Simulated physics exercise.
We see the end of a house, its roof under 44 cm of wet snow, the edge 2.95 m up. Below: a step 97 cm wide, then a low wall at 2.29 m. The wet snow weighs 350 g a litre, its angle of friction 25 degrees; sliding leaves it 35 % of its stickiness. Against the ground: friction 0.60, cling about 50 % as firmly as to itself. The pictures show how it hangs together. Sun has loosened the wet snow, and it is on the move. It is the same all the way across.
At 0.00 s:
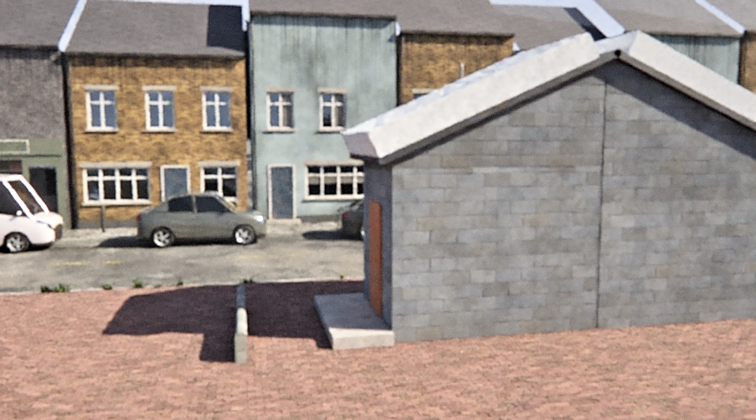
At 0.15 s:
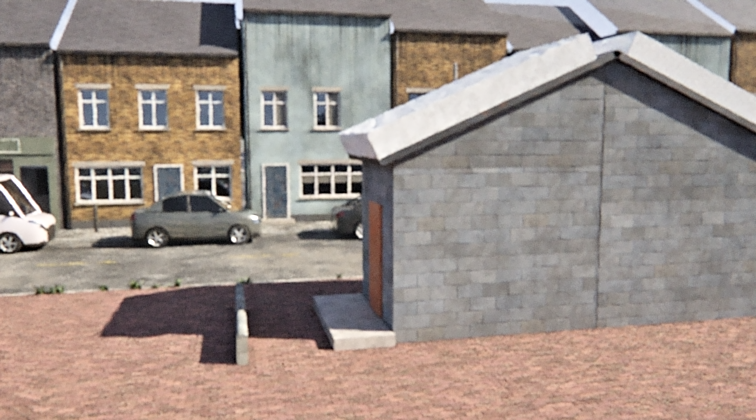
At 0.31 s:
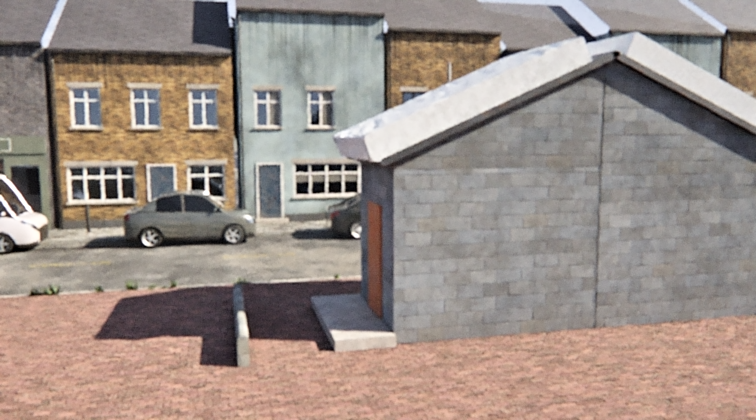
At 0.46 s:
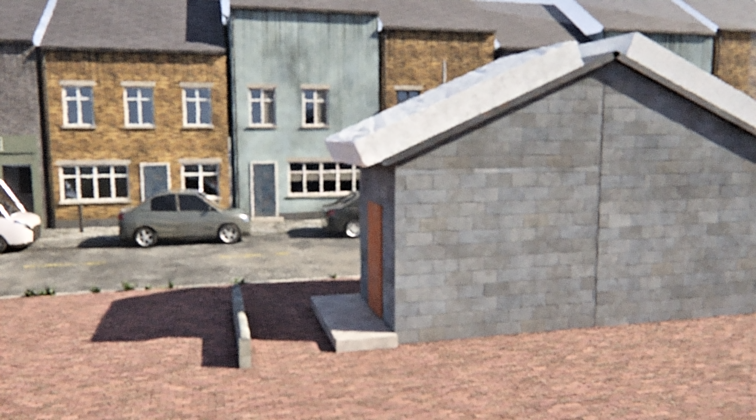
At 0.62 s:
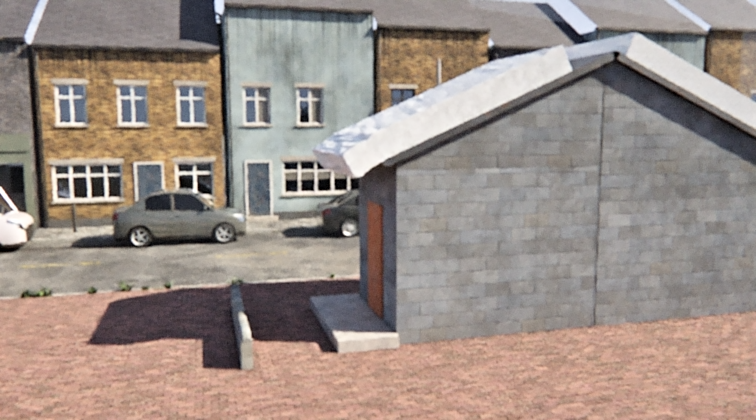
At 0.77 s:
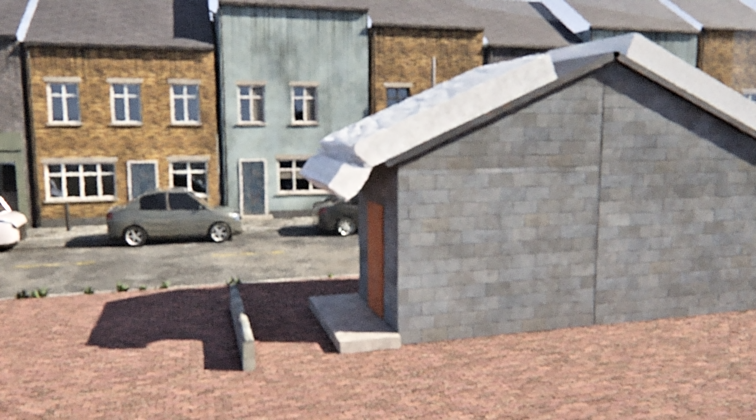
Wet snow sliding slowly left down the roof of a grey block house, pushing past the eaves, bending downward and cracking.
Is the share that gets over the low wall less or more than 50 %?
Expect more than 50 %.
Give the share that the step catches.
About 0 %.
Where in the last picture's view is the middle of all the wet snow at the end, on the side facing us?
Around (189, 356).
After 1.17 s, 72 % is still on the roof and 0 % is past the low wall.
After 1.65 s, 28 % is still on the roof and 2 % is past the low wall.
After 2.12 s, none is still on the roof and 59 % is past the low wall.
After 2.60 s, none is still on the roof and 61 % is past the low wall.
After 3.40 s, at the end, none is still on the roof and 61 % is past the low wall.
